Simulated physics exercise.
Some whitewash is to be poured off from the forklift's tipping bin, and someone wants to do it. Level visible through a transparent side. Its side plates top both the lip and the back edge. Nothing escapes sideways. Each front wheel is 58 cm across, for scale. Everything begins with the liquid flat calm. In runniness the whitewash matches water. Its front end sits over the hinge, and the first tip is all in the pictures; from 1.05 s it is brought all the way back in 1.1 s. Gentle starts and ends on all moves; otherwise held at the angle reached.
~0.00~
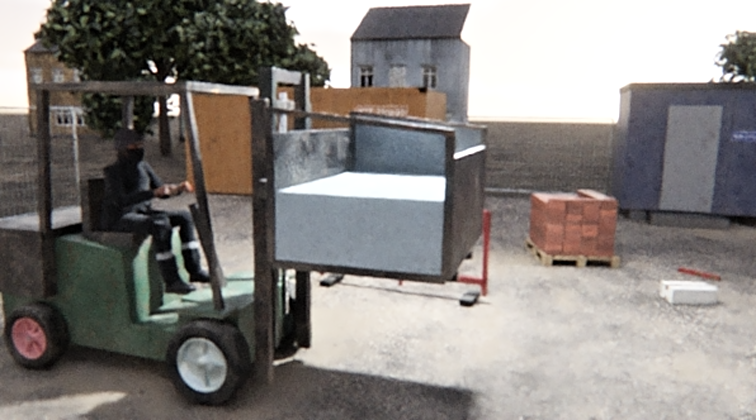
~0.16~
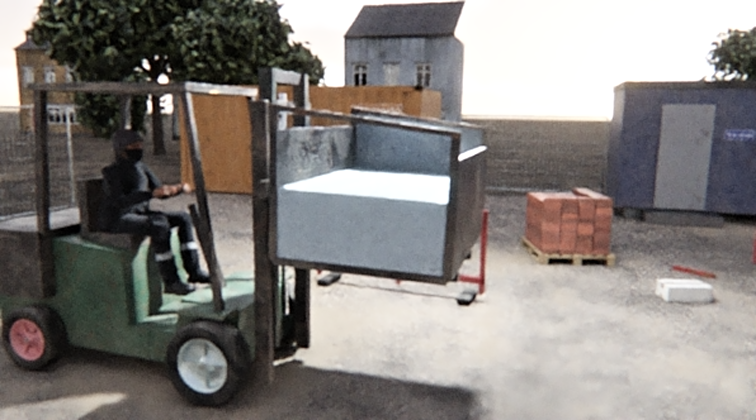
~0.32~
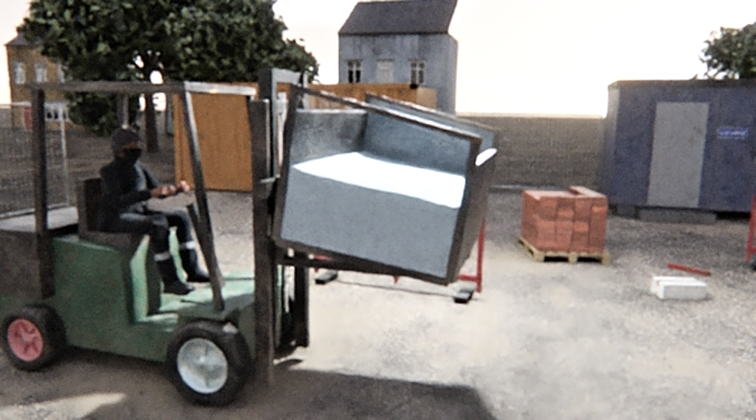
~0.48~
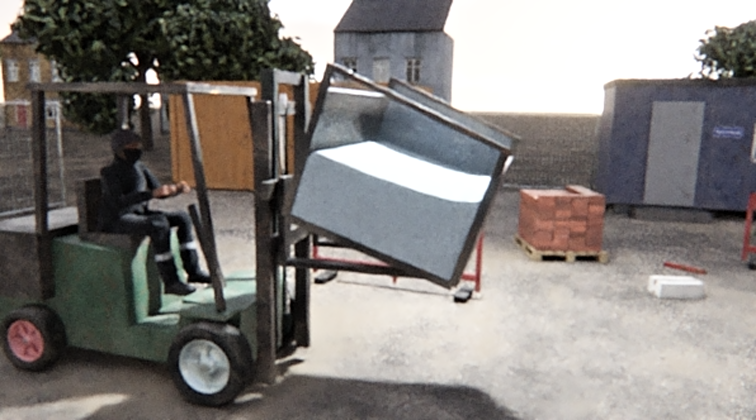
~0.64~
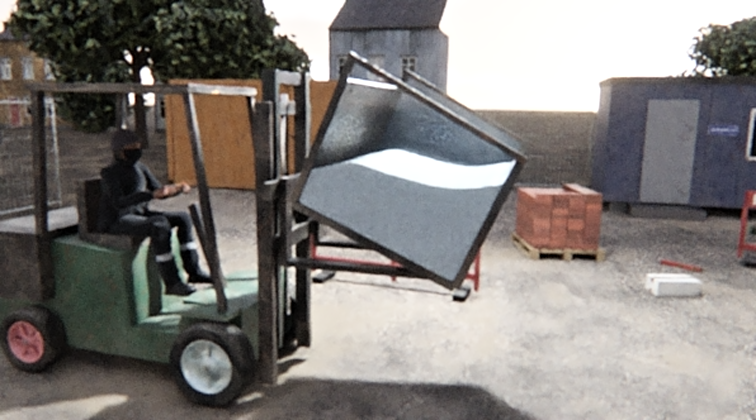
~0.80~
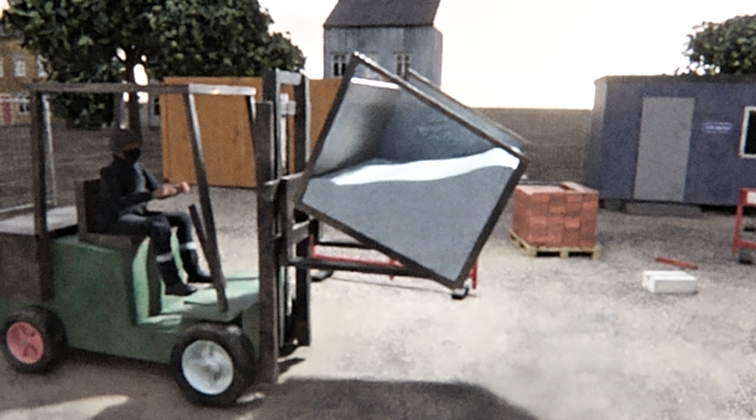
A forklift tilting a clear-sided bin of pale liquid forwards to the right, the surface swaying as the driver sits still.
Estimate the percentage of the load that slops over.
Roughly 11 % slops over.
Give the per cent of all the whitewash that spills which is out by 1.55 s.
Around 100 percent of it.
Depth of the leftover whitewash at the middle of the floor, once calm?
It settles at around 34 cm at the middle.
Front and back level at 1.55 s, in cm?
Approx. 48 cm front, approx. 20 cm back.
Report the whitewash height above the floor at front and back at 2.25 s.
Front level 28 cm, back level 38 cm.
Then, 1.55 s in, the skip is at 14° forwards, the surface stands 48 cm on the front, 20 cm on the back; the loss stands at 11 per cent, over the front.
Then, 2.25 s in, the surface stands 28 cm on the front, 38 cm on the back; the loss stands at 11 per cent, over the front.
Then, 2.95 s in, the surface stands 34 cm on the front, 31 cm on the back; the loss stands at 11 per cent, over the front.
Then, 5.04 s in, the loss stands at 11 per cent, over the front, 63 of 574 litres.
